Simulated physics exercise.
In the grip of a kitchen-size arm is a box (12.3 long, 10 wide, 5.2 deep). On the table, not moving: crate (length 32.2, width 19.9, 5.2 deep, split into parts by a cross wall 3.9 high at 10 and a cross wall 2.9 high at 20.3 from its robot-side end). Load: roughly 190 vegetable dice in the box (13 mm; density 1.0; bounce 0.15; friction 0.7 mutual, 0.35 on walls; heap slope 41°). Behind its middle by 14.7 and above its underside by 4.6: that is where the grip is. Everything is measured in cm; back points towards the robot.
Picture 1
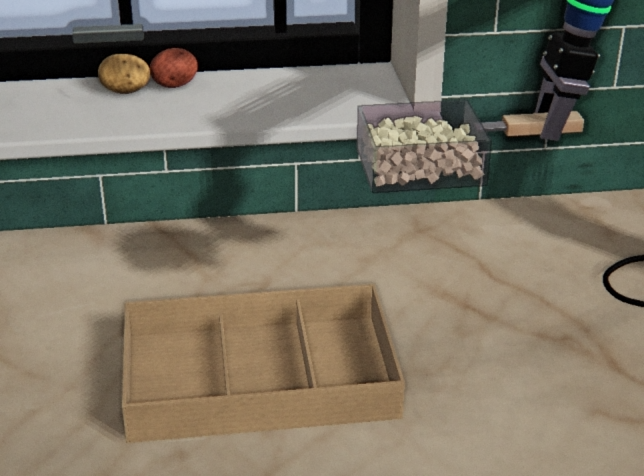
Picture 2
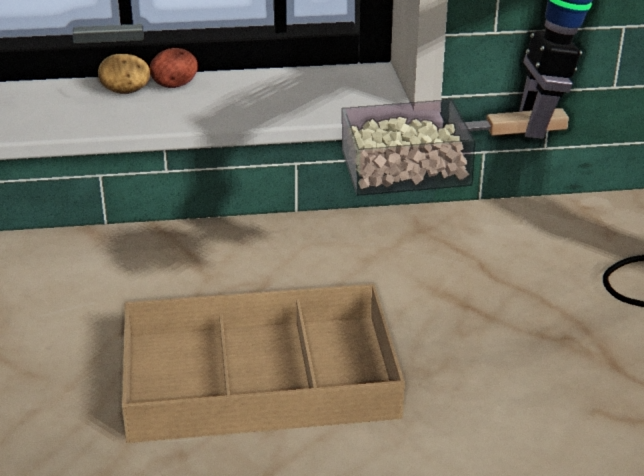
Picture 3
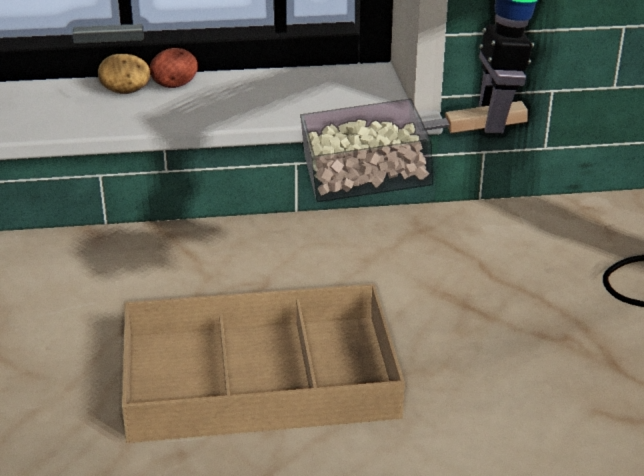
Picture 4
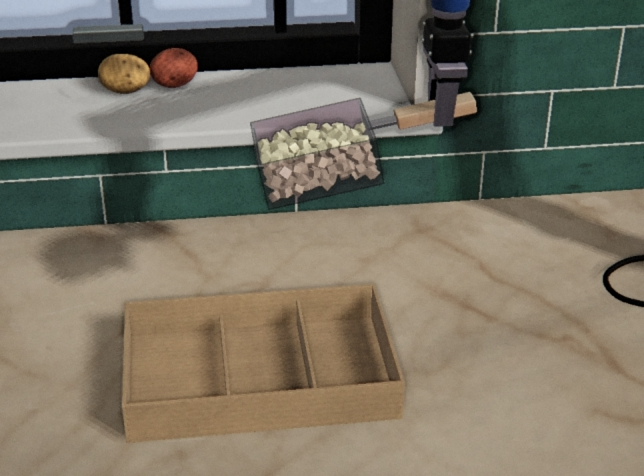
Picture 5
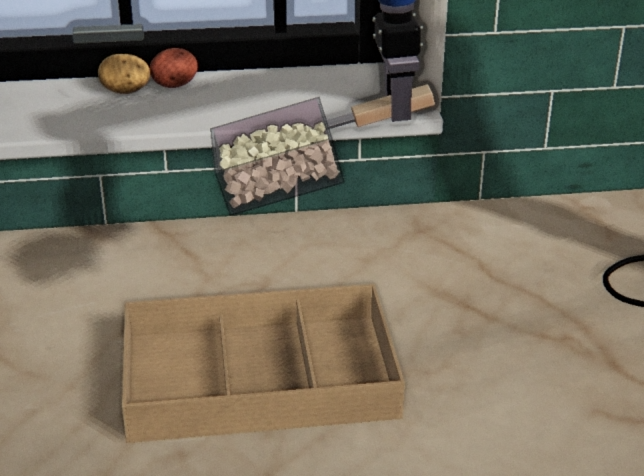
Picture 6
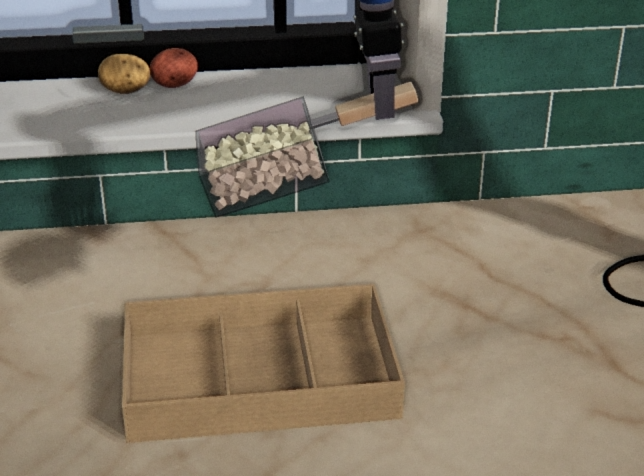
A robotic gripper holding a clear, wooden-handled box of pale yellow and pinkish-brown cubes moves left along a green-tiled kitchen wall, seen from slightly above by a still camera. An empty three-part wooden tray rests on the marbled counter below, with a yellow and a red potato on the white windowsill. The box gradually tilts as it travels, its shadow sliding left, and its movement slows.
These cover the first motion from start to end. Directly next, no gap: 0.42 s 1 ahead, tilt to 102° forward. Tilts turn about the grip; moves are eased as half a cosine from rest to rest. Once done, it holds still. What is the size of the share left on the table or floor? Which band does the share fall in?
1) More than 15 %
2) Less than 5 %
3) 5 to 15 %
Answer: 2.
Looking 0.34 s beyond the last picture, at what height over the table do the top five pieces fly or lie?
Height: Some 28 cm.
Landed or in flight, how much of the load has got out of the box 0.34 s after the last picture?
Around 0 % is out.
Then, 0.17 s on, tilted 46° forward, highest piece 30 above the table; 189 in the box.
Then, 0.34 s on, tilted 94° forward, highest piece 28 above the table; 188 in the box, 1 in flight or on a rim.
Then, 0.62 s on, tilted 102° forward, highest piece 25 above the table; 152 in the box, 17 in the robot-side part, 2 on the table or floor, 18 in flight or on a rim.
Then, 1.67 s on, tilted 102° forward, highest piece 22 above the table; 131 in the robot-side part, 53 in the box, 4 on the table or floor, 1 in the middle part.
In the end, 131 in the robot-side part, 53 in the box, 4 on the table or floor, 1 in the middle part. That is 2 % on the table or floor.
